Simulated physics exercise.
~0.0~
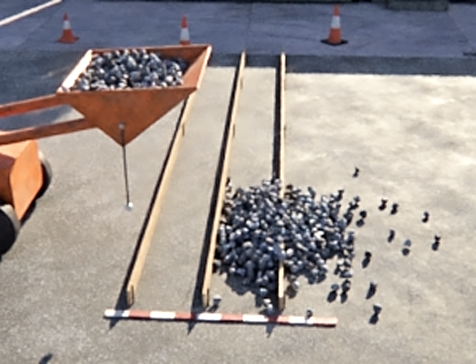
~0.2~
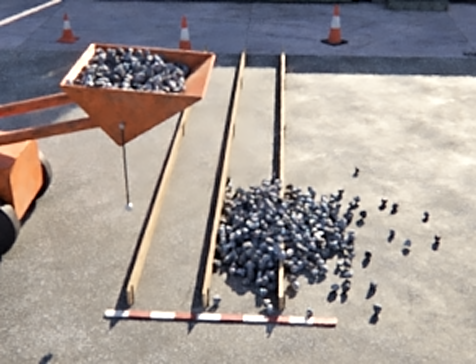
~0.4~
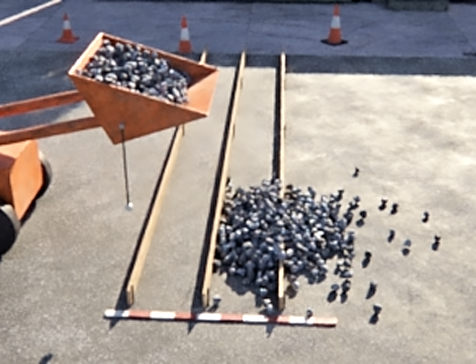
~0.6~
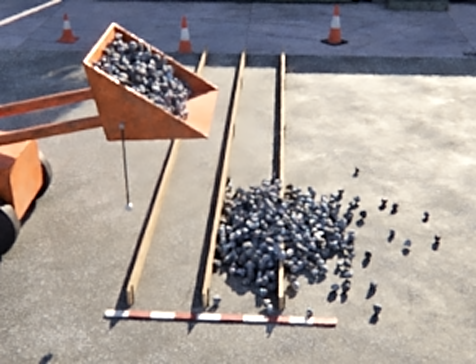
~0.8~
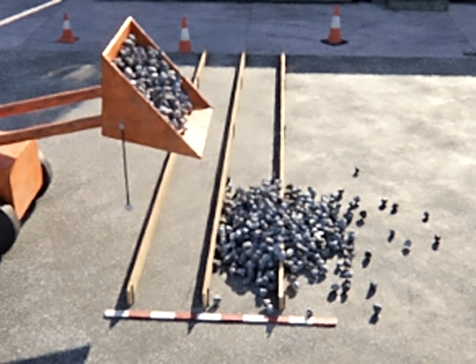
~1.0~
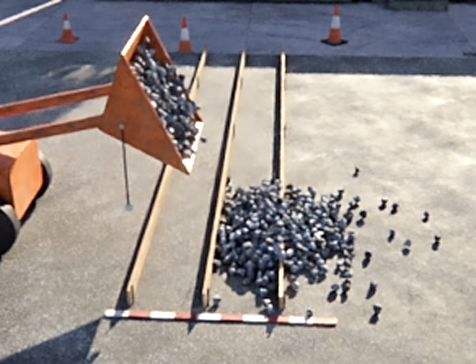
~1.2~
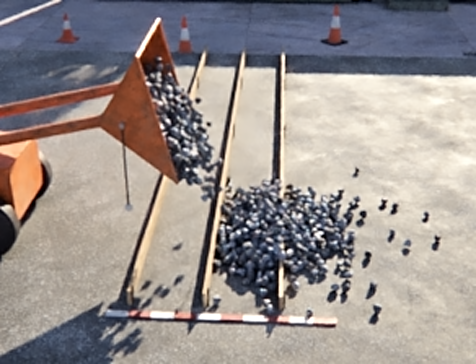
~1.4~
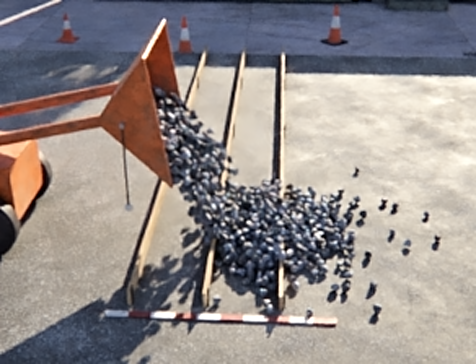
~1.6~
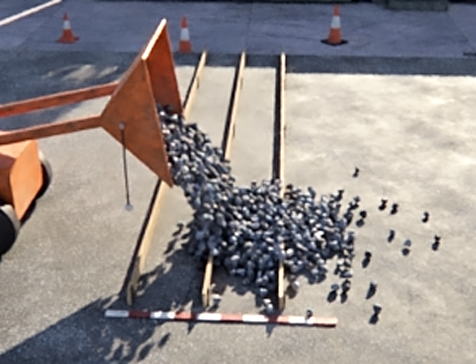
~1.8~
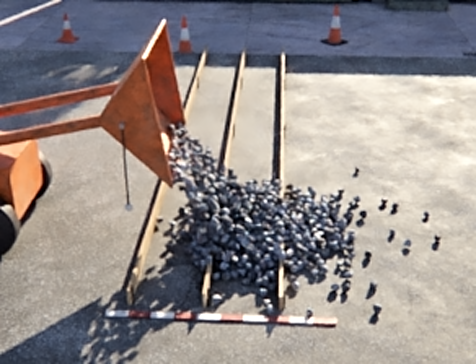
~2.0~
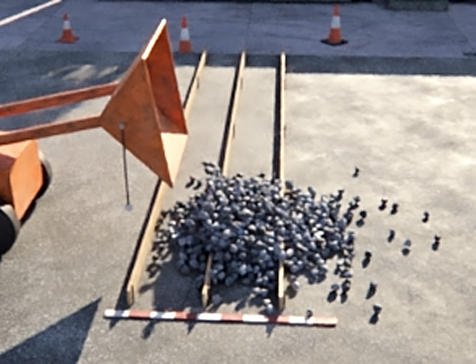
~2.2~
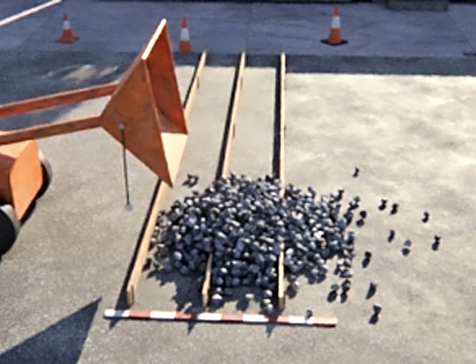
Orange loader bucket tipping forward and pouring dark stones beside an earlier heap, leaving one wider pile across the planks.
